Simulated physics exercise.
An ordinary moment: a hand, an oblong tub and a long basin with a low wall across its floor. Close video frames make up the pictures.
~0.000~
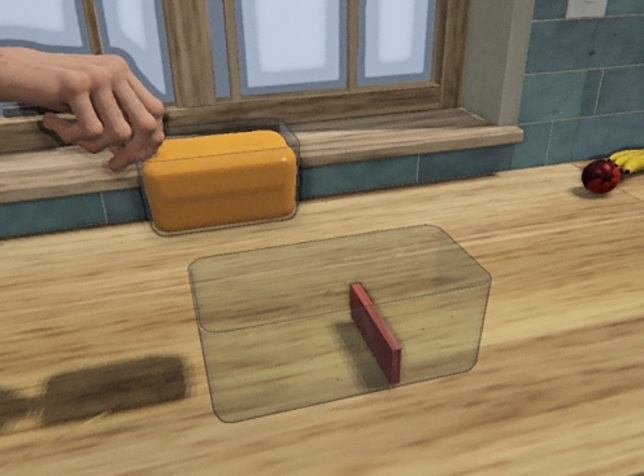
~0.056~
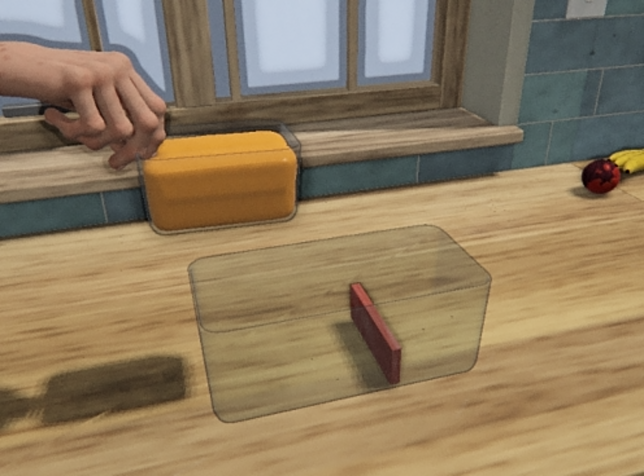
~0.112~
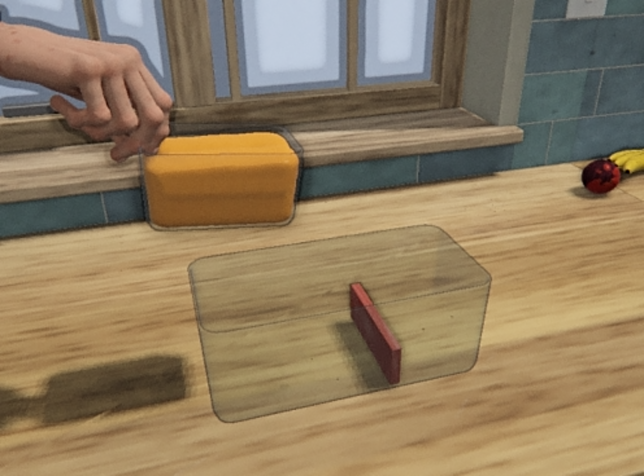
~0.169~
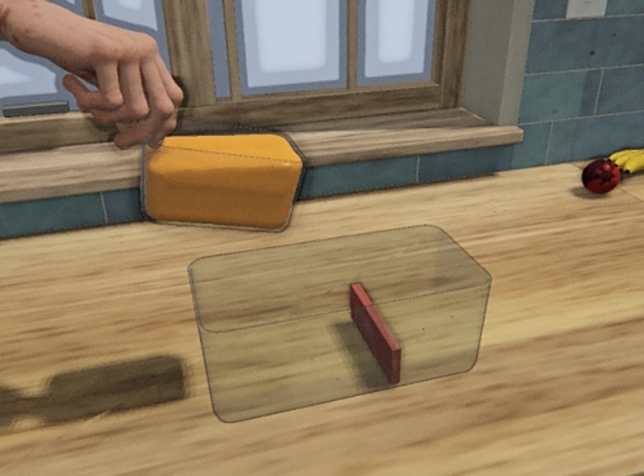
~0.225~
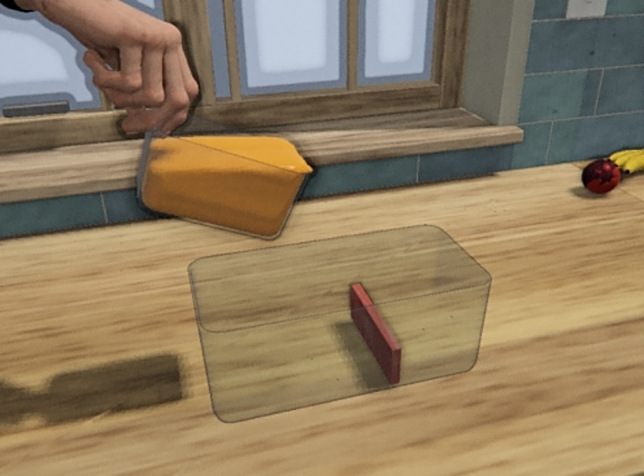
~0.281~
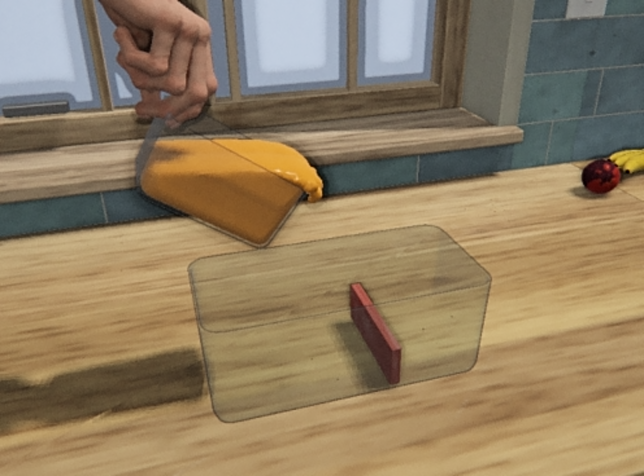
At first, a hand holds an oblong tub of orange liquid nearly level above a wooden counter, behind a clear, empty basin with a low red wall across its floor. The hand then tilts the tub steadily to the right, and orange liquid begins running over its right edge.
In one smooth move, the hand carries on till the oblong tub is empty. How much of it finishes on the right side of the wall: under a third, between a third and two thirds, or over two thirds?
Low range.
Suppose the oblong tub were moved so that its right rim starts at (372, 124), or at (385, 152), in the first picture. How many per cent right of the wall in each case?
Estimate, first then second: 75 per cent and 75 per cent.
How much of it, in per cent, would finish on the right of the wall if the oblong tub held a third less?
Something like 5 per cent, give or take.
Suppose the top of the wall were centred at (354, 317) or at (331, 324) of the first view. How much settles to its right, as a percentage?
My guess is some 40 percent the first time and some 65 percent the second.
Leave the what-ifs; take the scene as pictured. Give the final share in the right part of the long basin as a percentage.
It comes to some 10 per cent.
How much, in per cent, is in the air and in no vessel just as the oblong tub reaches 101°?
Share in flight: Approx. 30 %.
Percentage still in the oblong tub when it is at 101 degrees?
It works out to close to 15 percent.
A moment on, the oblong tub is tipped right over and 13 per cent is still to pour, 49 is left of the wall and 8 right of it.
Next, the oblong tub is tipped right over and 1 per cent is still to pour, 82 is left of the wall and 9 right of it.
Then the oblong tub is tipped right over and 0 per cent is still to pour, 85 is left of the wall and 11 right of it.
Later the oblong tub is tipped right over and 0 per cent is still to pour, 84 is left of the wall and 11 right of it.
At rest 84 per cent lies left of the wall, 11 right of it and 5 outside.
